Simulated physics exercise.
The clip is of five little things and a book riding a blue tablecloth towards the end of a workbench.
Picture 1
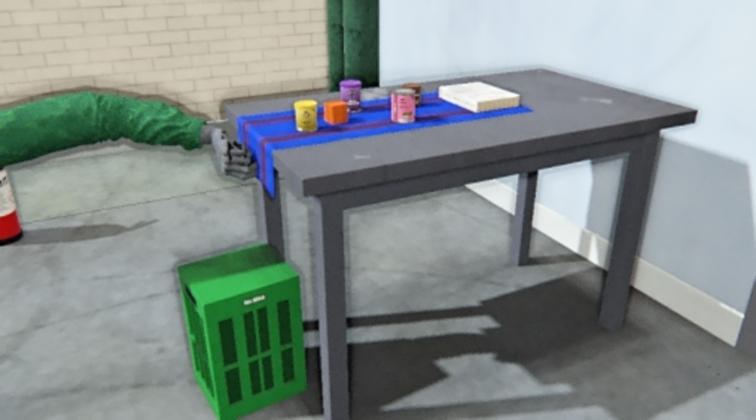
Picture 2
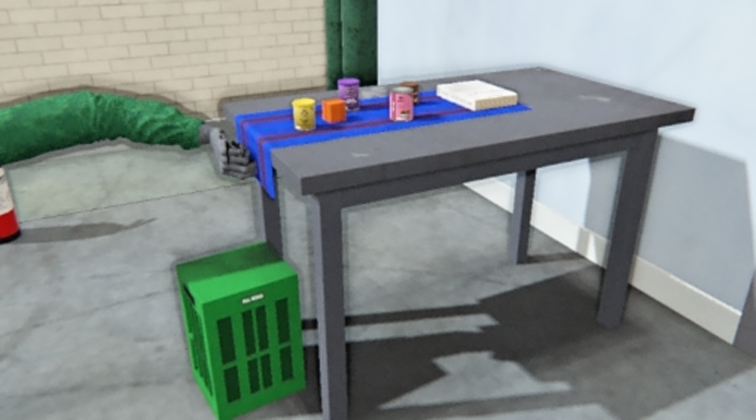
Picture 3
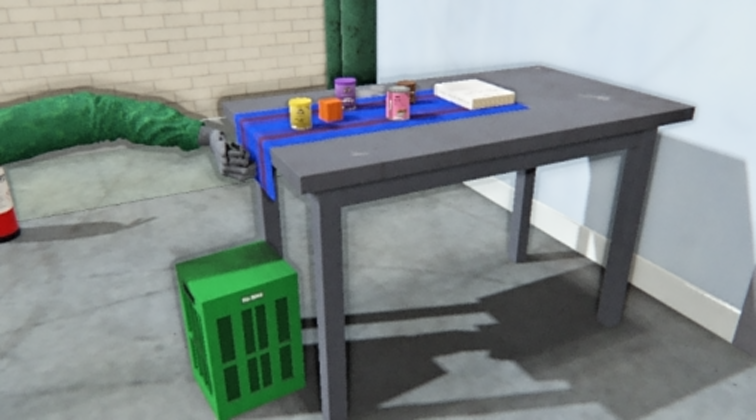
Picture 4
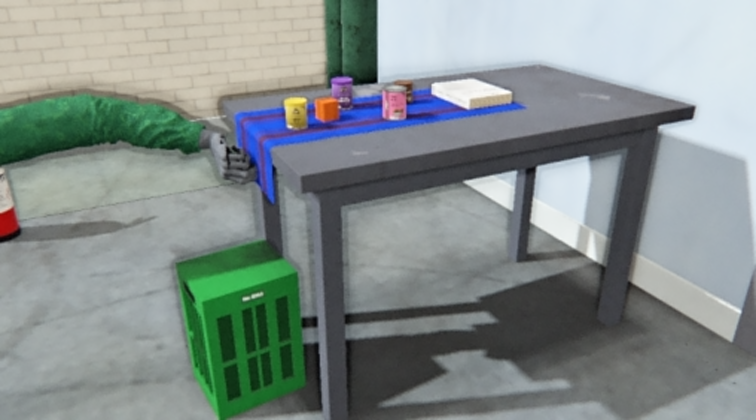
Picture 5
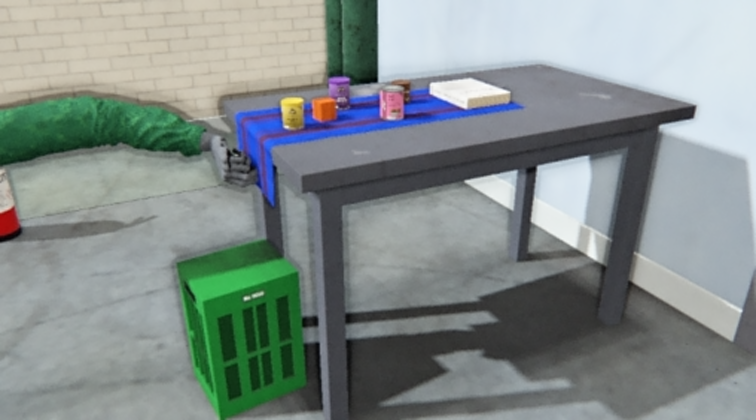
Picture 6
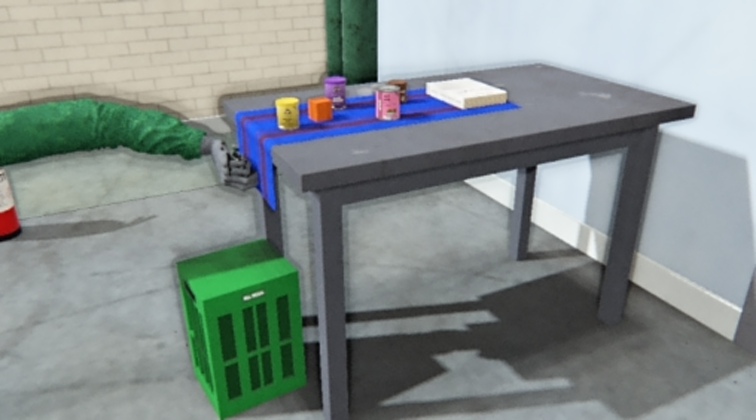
A blue tablecloth with red stripes creeps a short way left along a grey workbench, gripped at its hanging end by a dark mechanical hand on a green arm. The yellow can, orange cube, purple can, pink can, brown pot and white book ride slowly left with it, above a green crate.
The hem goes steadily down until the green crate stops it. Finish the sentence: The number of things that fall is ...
The number of things that fall is two.
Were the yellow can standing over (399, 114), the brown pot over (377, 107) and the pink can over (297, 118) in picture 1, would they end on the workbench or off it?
First the yellow can: It is still up there. Next the brown pot: It is still up there. Last the pink can: It ends off the top.
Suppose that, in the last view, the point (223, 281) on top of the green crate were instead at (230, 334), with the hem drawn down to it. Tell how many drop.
The count: 4.
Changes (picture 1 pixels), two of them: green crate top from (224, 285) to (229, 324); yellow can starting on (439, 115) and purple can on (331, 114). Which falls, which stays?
Well, the yellow can is safe, and the purple can is dislodged.
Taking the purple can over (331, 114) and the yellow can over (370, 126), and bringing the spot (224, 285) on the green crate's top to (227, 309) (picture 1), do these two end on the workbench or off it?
So the purple can leaves, and the yellow can leaves.
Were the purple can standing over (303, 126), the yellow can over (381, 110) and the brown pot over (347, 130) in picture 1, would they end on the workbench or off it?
In the end the purple can is no longer up there, the yellow can is still up there and the brown pot is no longer up there.
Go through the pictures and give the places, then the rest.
Hem (276, 200); yellow can (306, 103); orange cube (336, 103); purple can (351, 83); pink can (404, 91); brown pot (411, 85); top of the crate (224, 285), in the first frame.
Hem (275, 199); yellow can (304, 101), in the second frame.
Hem (275, 201); orange cube (330, 100), in the third frame.
Hem (274, 204); purple can (342, 79); top of the crate (222, 282), in the fourth frame.
Hem (275, 207); pink can (392, 88), in the fifth frame.
Hem (275, 211); yellow can (287, 100); orange cube (320, 100); purple can (335, 79); pink can (388, 88); brown pot (397, 81), in the sixth frame.
Soon after, hem near (259, 225); yellow can gone.
Then, hem on the crate; yellow can and orange cube gone.
At rest, hem on the crate; yellow can and orange cube gone. The count of fallen things is two.
